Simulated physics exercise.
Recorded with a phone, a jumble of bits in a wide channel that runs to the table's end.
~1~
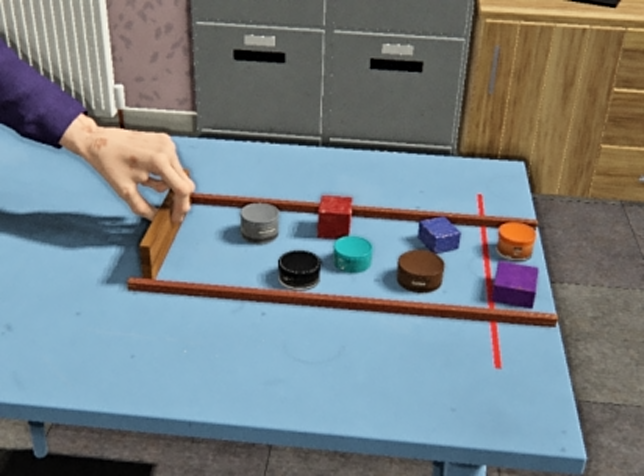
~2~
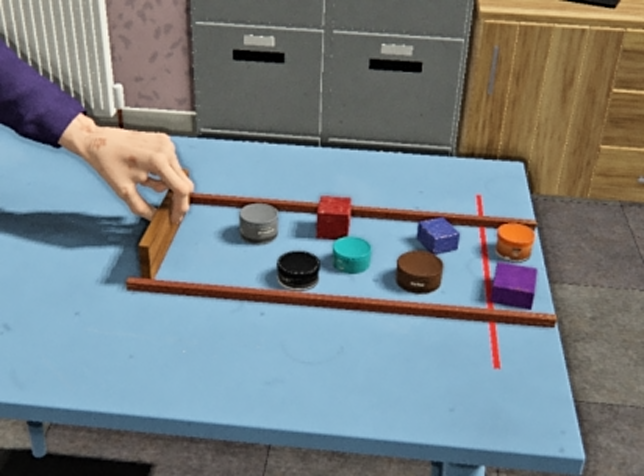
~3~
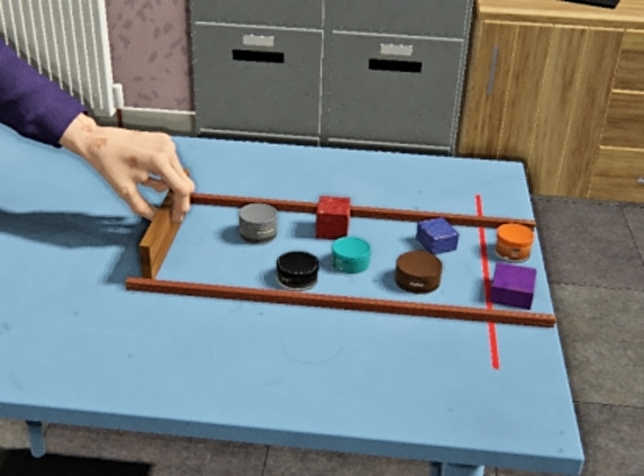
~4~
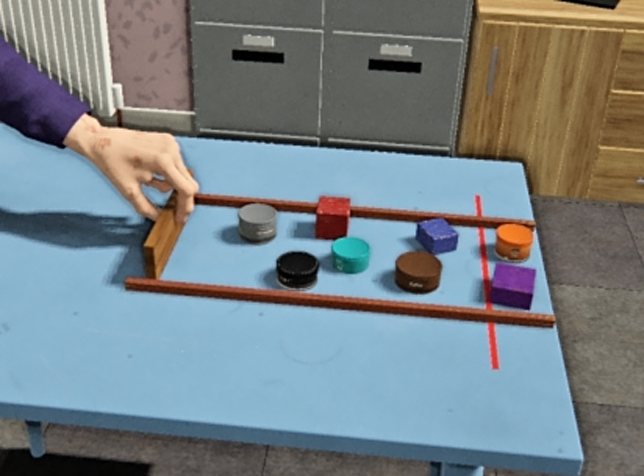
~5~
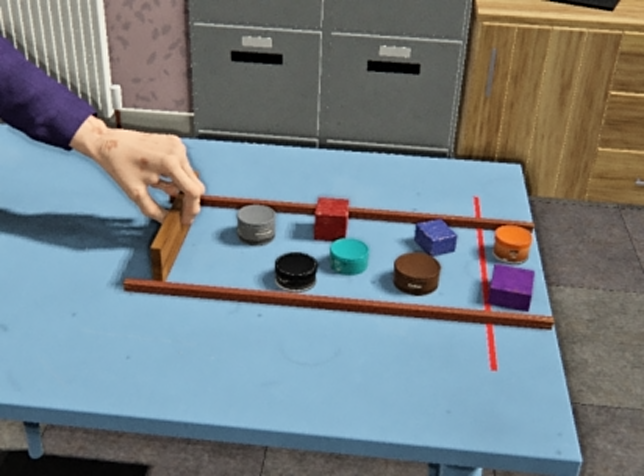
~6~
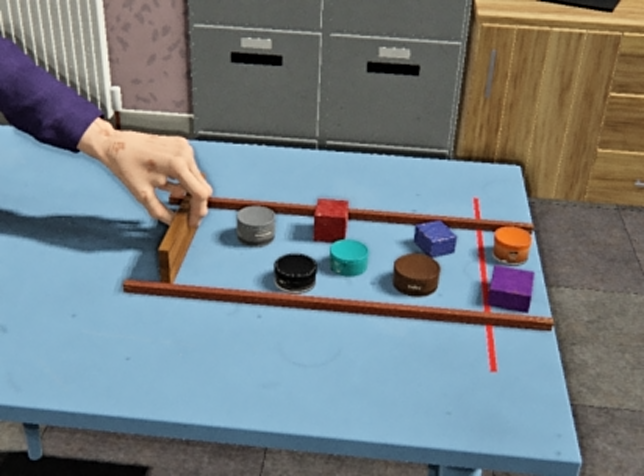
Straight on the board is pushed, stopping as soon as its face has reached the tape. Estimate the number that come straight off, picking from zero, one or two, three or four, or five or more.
I expect that one or two will fail to stay on the table.
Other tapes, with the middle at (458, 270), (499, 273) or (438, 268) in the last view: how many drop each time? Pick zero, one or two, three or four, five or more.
Just one or two; three or four; zero.
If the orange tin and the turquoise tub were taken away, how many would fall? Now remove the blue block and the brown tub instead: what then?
The first removal gives 1, the second gives 0.
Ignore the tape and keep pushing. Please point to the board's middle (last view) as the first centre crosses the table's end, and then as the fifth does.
At (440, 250) for the first, at (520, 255) for the fifth.
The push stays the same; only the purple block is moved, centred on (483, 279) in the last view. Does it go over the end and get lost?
Well, from there it does not stay.
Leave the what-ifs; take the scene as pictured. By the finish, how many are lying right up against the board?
The count is 4.
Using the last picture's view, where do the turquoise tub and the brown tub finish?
Listed in order, first is (504, 272) and the other is (546, 285).
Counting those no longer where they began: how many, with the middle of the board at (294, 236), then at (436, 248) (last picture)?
Tally: First 3; then 8.
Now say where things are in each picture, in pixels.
In the first frame, orange tin (516, 242); purple block (515, 285); blue block (439, 235); board (168, 223); tape (488, 268).
In the second frame, purple block (514, 285); red block (334, 218).
In the third frame, blue block (437, 236); board (167, 223).
In the fourth frame, orange tin (514, 243); brown tub (418, 273).
In the fifth frame, purple block (511, 287); black pot (296, 272).
In the sixth frame, orange tin (512, 246); purple block (511, 288); blue block (435, 239); board (184, 227); tape (483, 272).
Soon after, none off yet; orange tin at rest near (512, 246); purple block at rest near (511, 288); blue block at rest near (435, 239).
After that, none off yet; orange tin at rest near (512, 246); purple block at rest near (511, 288); blue block moving near (446, 241).
In the end, the number that fall off is one or two; gone, purple block and orange tin.
